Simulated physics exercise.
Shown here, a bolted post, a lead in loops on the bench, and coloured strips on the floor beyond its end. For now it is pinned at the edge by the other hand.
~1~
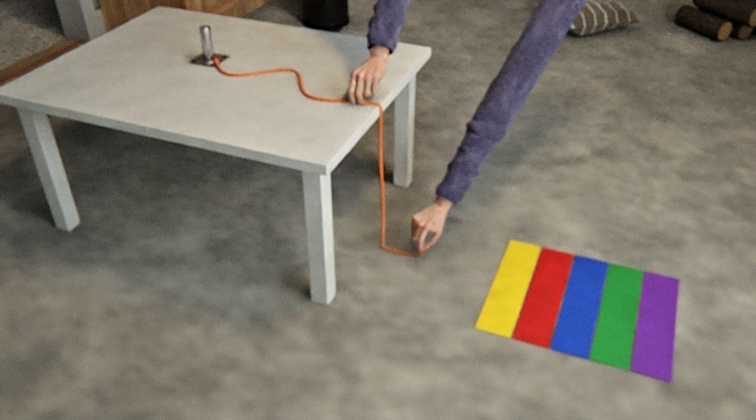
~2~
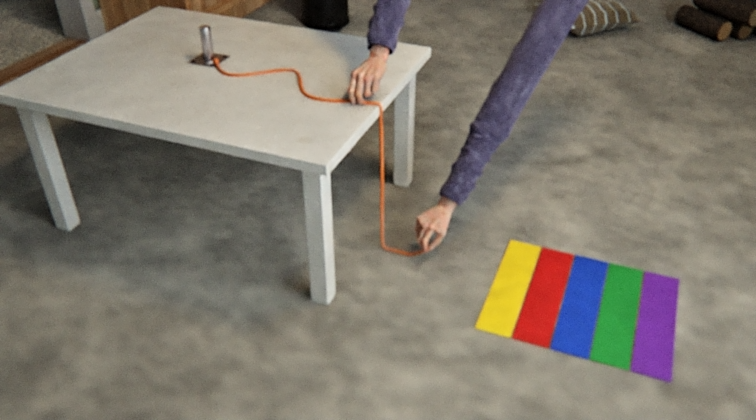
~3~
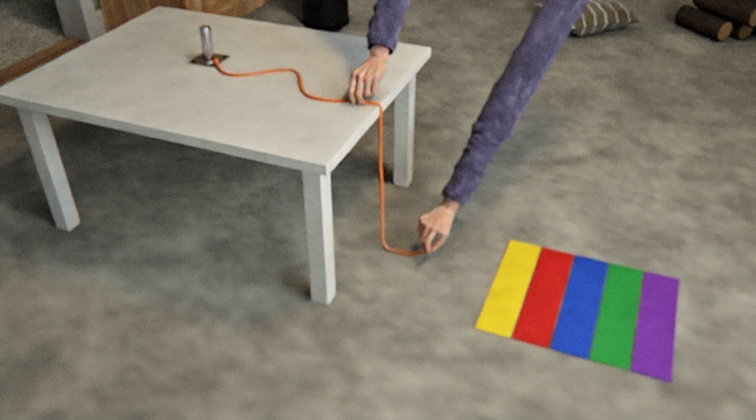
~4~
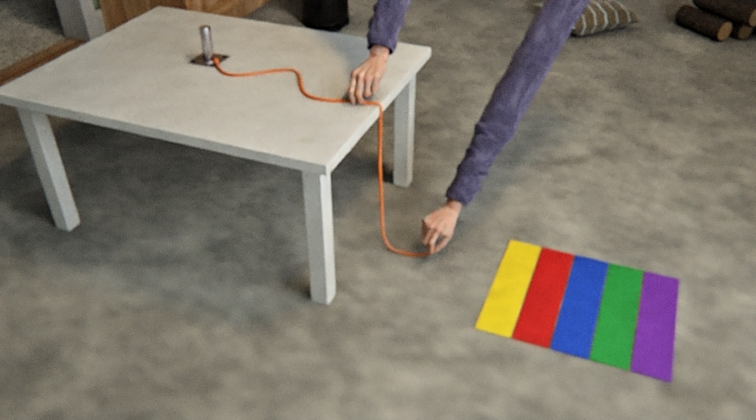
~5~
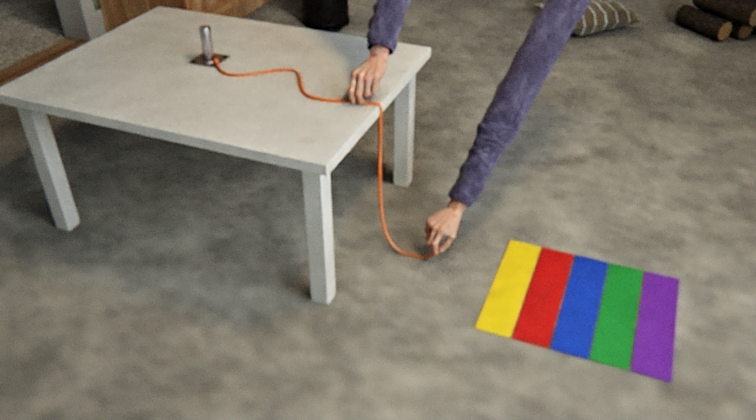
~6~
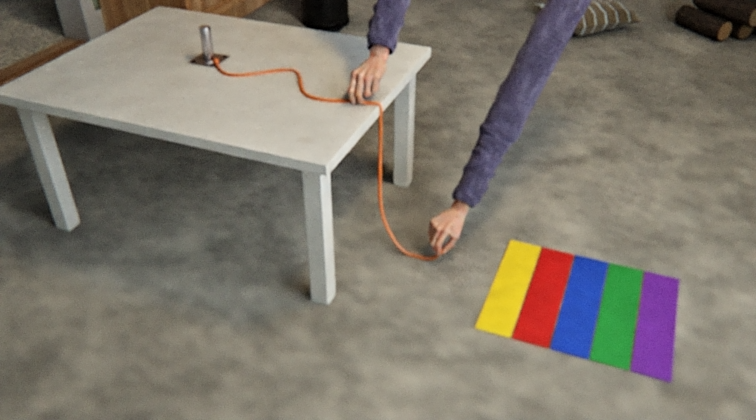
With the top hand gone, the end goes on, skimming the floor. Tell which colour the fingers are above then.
They are above blue.
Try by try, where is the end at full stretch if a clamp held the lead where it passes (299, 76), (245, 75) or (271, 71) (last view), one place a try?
Roughly (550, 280), (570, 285) and (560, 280).
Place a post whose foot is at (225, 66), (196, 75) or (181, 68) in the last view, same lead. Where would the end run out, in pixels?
In order, it comes out close to (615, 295), (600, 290) and (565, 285).
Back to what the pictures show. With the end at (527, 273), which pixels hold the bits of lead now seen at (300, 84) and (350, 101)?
(332, 88) and (386, 119), approximately.
A little later, end near (527, 273); over yellow.
Next, end near (563, 282); over red.
When it is tight, end near (585, 287); over blue. It gets as far as the blue strip.
